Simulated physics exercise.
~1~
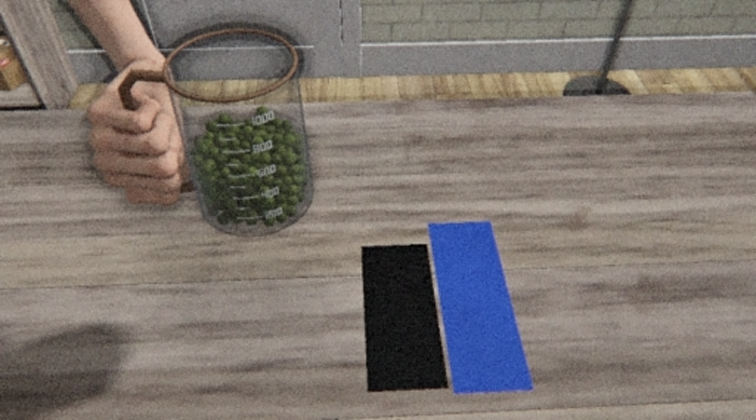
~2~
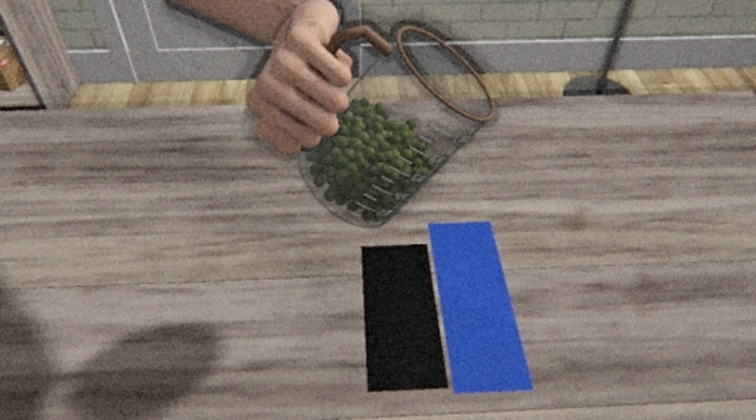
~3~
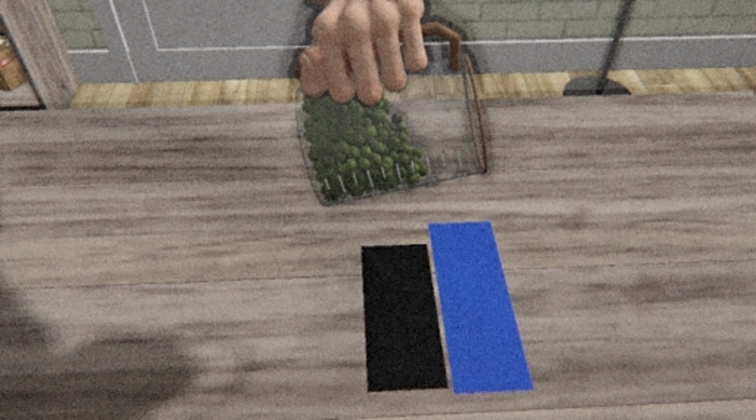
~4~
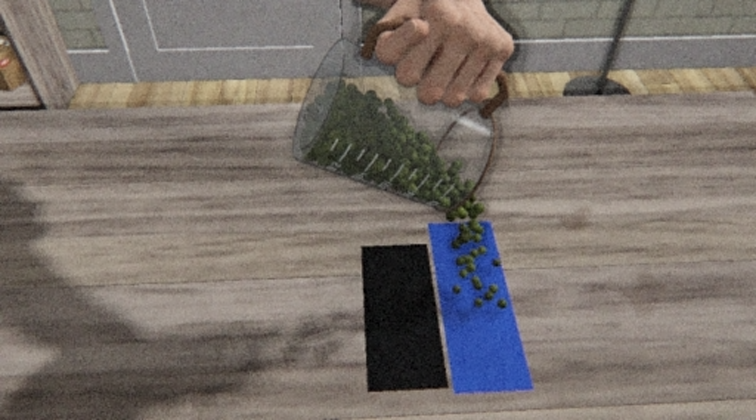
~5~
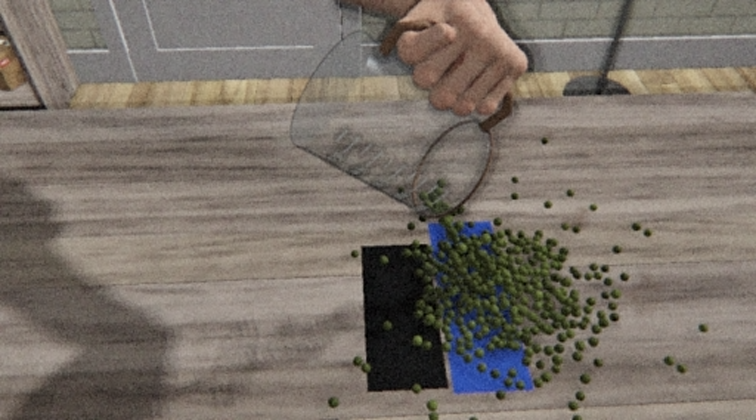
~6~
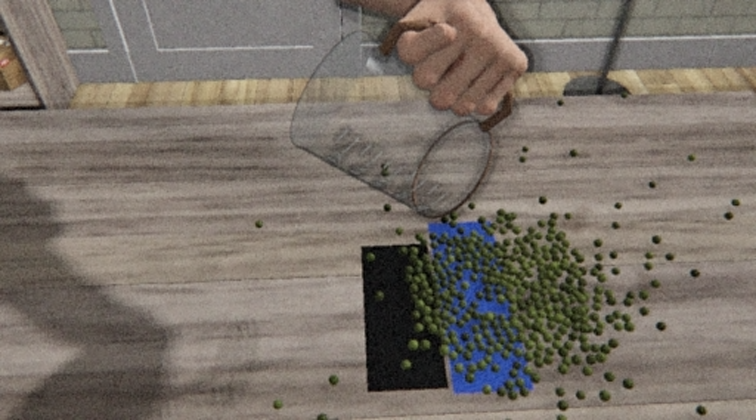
A hand carried a clear jug of small green olives to the right over a wooden table and tipped it until they poured onto a blue mat, scattering across it, the neighbouring black mat and the bare wood, leaving the jug tilted and empty.
